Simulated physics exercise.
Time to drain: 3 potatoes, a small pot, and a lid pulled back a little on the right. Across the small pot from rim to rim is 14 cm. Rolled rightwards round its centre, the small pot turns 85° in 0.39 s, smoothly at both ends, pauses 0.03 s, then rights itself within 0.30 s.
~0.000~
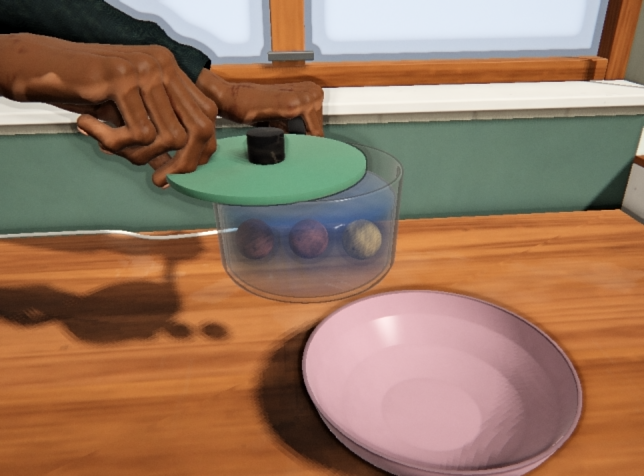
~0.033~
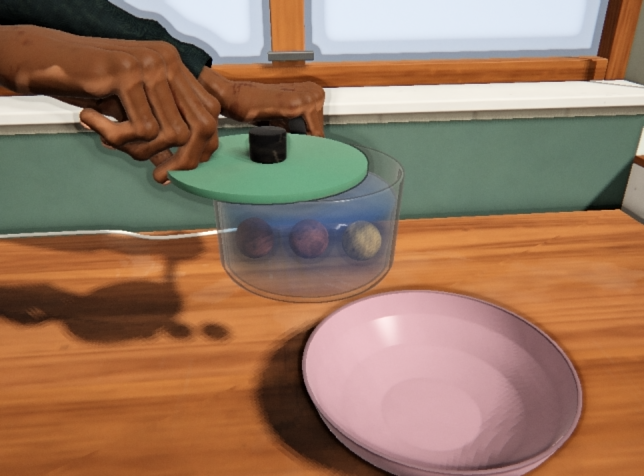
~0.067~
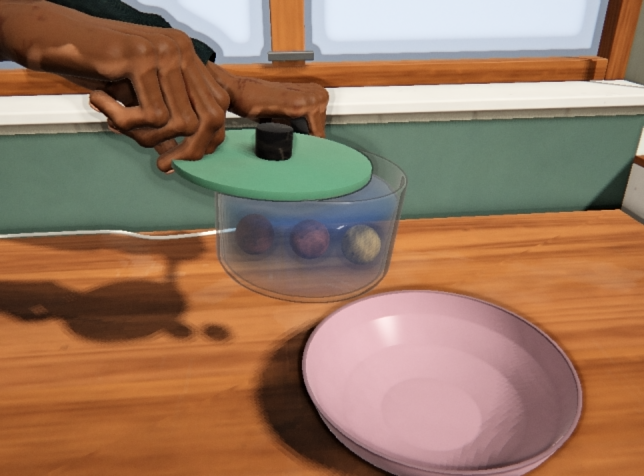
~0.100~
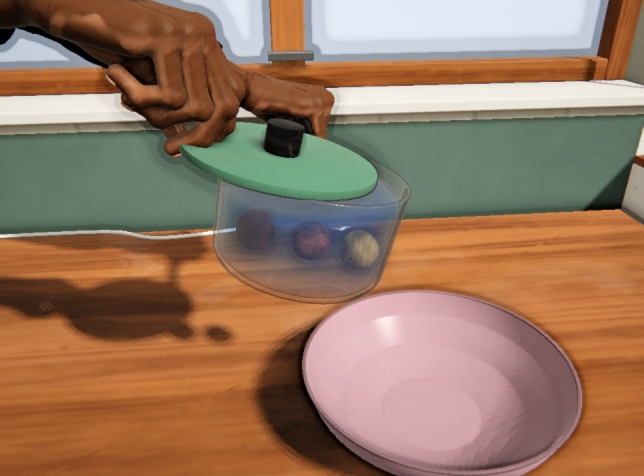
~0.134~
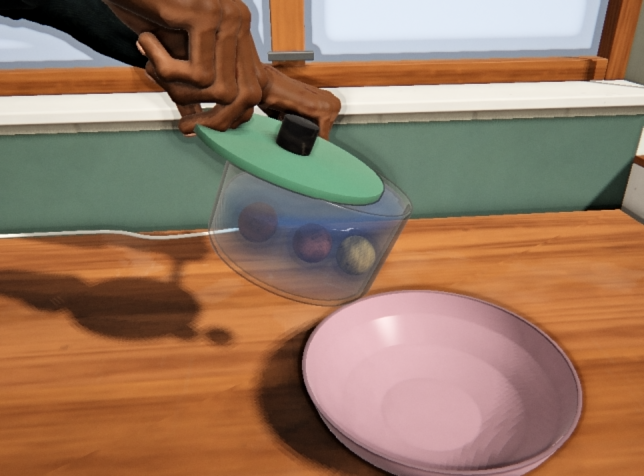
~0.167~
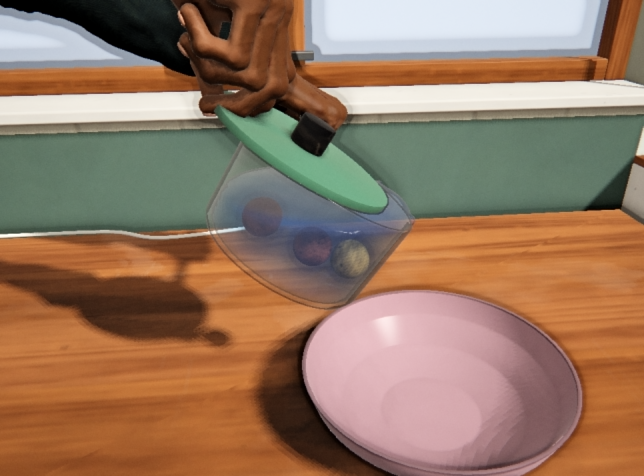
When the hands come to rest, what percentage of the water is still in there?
About 34 per cent.
Then, 0.31 s in, the tilt is 76° and 73 per cent of the water is still in the small pot.
Then, 0.41 s in, the tilt is 85° and 49 per cent of the water is still in the small pot.
Then, 0.51 s in, the tilt is 66° and 36 per cent of the water is still in the small pot.
Then, 0.63 s in, the tilt is 17° and 35 per cent of the water is still in the small pot.
Finally, 34 per cent of the water is still in the small pot.
